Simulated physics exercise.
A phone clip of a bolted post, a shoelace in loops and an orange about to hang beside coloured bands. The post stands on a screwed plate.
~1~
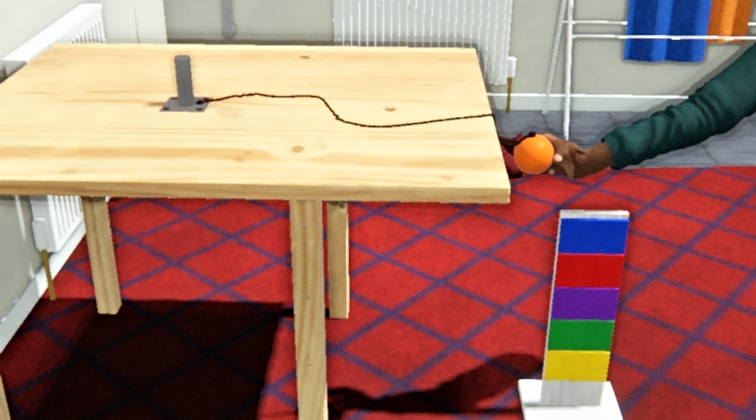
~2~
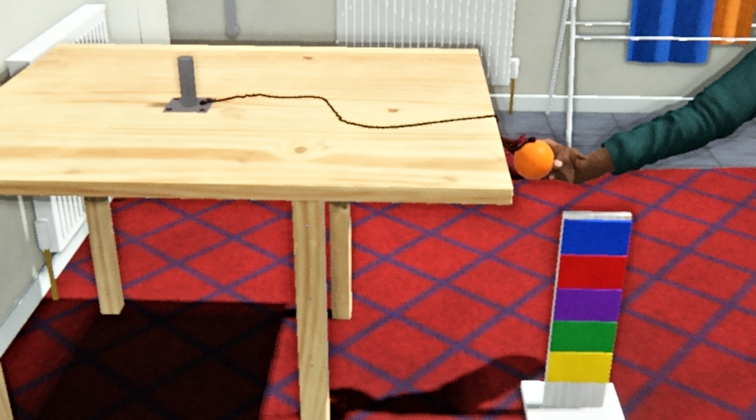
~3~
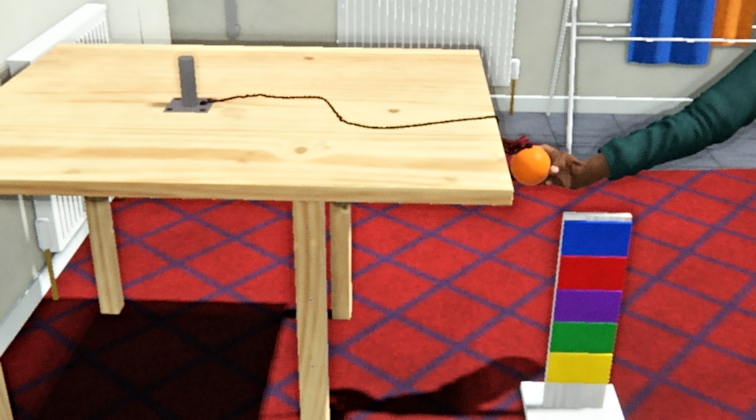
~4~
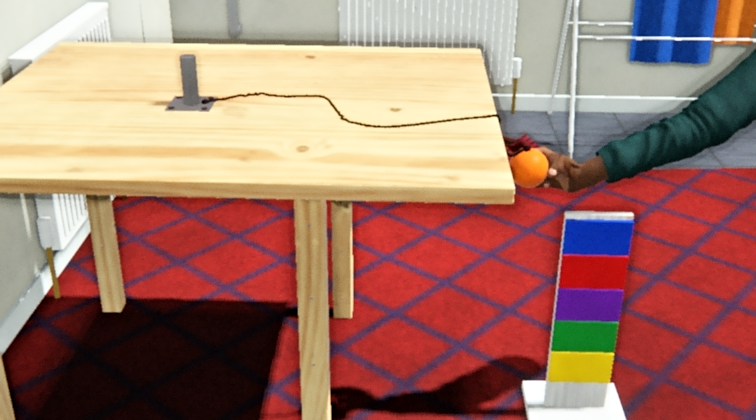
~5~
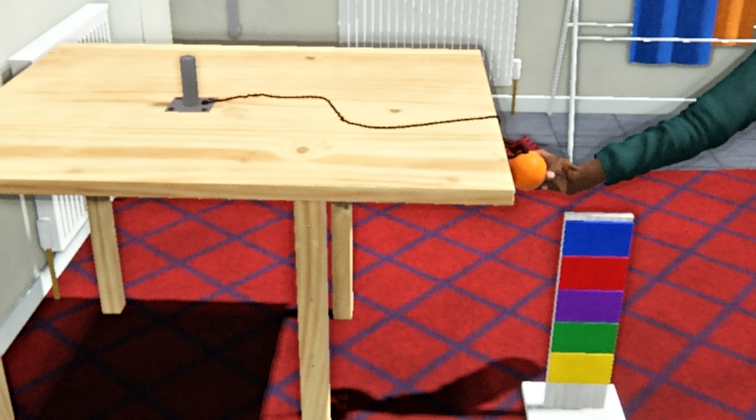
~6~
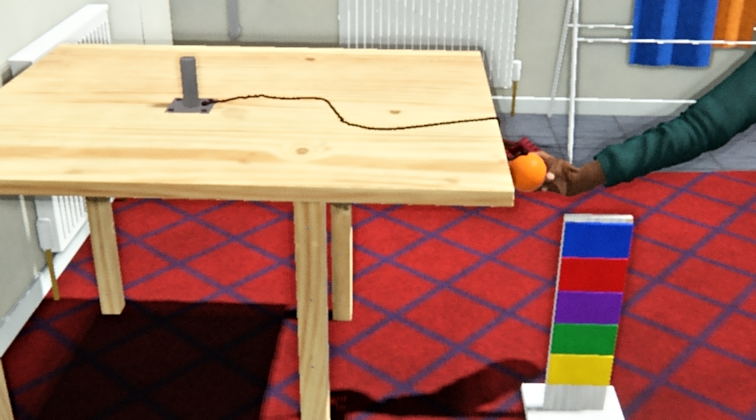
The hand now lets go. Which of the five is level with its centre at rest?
Its middle rests at the red band.
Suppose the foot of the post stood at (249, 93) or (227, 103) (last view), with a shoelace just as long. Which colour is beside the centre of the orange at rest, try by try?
Try by try: Purple; purple.
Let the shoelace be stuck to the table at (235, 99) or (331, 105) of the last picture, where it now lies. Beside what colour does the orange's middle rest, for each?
It would be red; blue.
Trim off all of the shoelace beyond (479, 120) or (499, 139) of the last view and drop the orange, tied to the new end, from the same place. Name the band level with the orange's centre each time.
Try by try: No band; blue.
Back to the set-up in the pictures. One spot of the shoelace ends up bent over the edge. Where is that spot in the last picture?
At (417, 127), roughly.
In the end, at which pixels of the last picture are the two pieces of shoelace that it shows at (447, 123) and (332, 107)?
At (493, 143), then (375, 107).
Soon after, orange near (463, 267); level with red.
After that, orange near (498, 260); level with red.
In the end, orange near (487, 262); level with red. The red one.
